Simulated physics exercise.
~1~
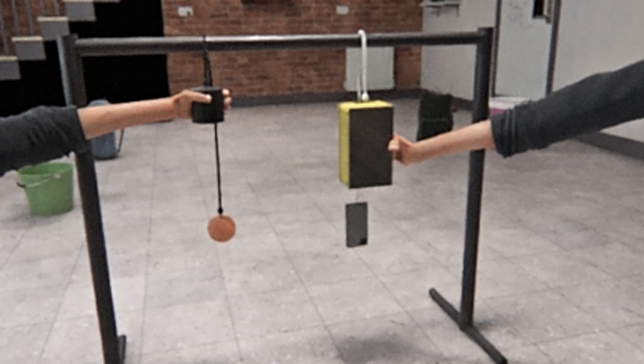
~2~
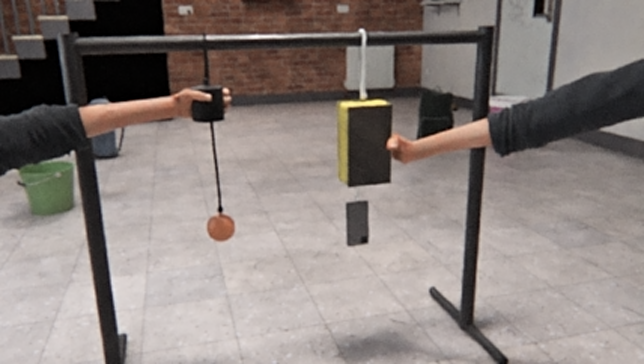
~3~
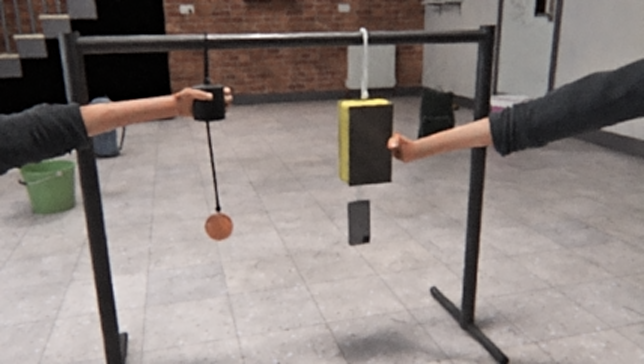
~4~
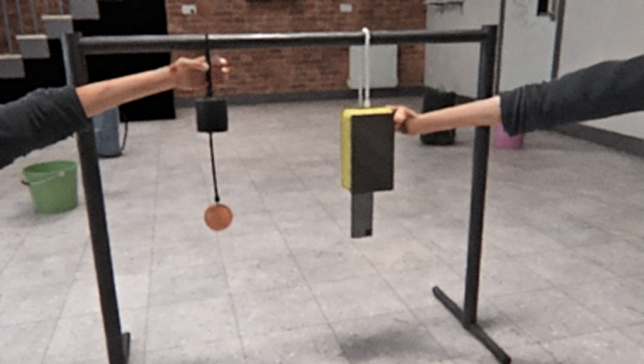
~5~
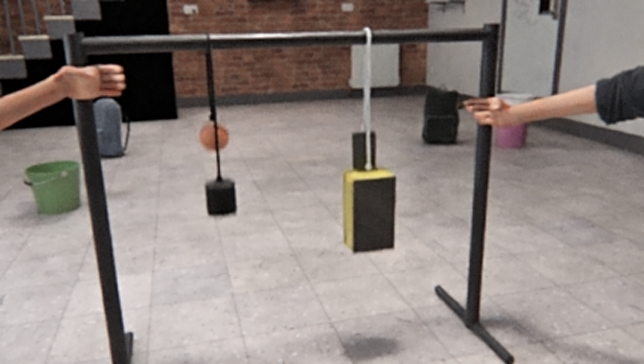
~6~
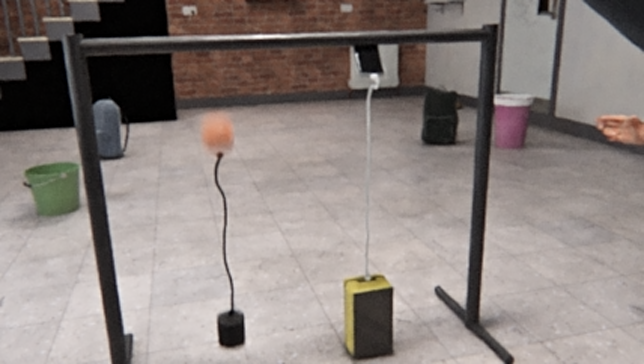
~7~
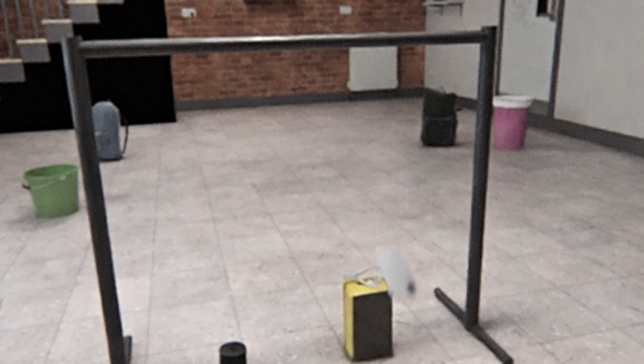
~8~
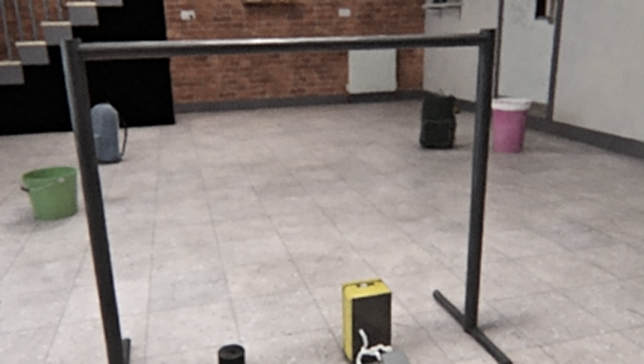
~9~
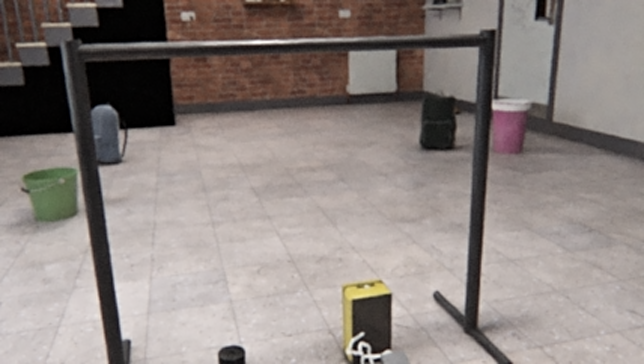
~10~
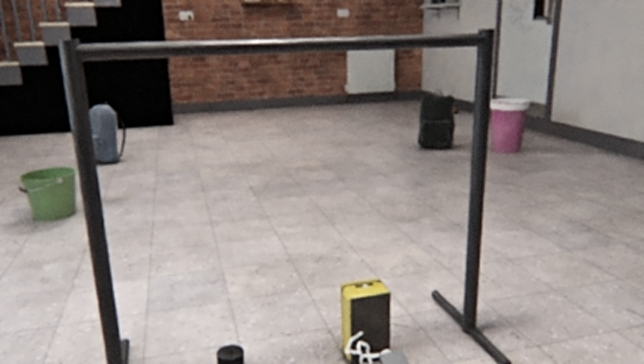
At the start, two hands hold a small black cylinder and a yellow and black case beneath a dark metal frame, each on a cord running over the bar. A small orange ball hangs from the left cord and a dark phone from the right one. The hands let go and draw back, and the cylinder and case drop while the ball and phone rise. The cylinder and case reach the floor, and the phone flips near the bar, then falls. Finally, the cylinder and case rest on the floor, with the phone and white cord beside the case and the ball out of view.
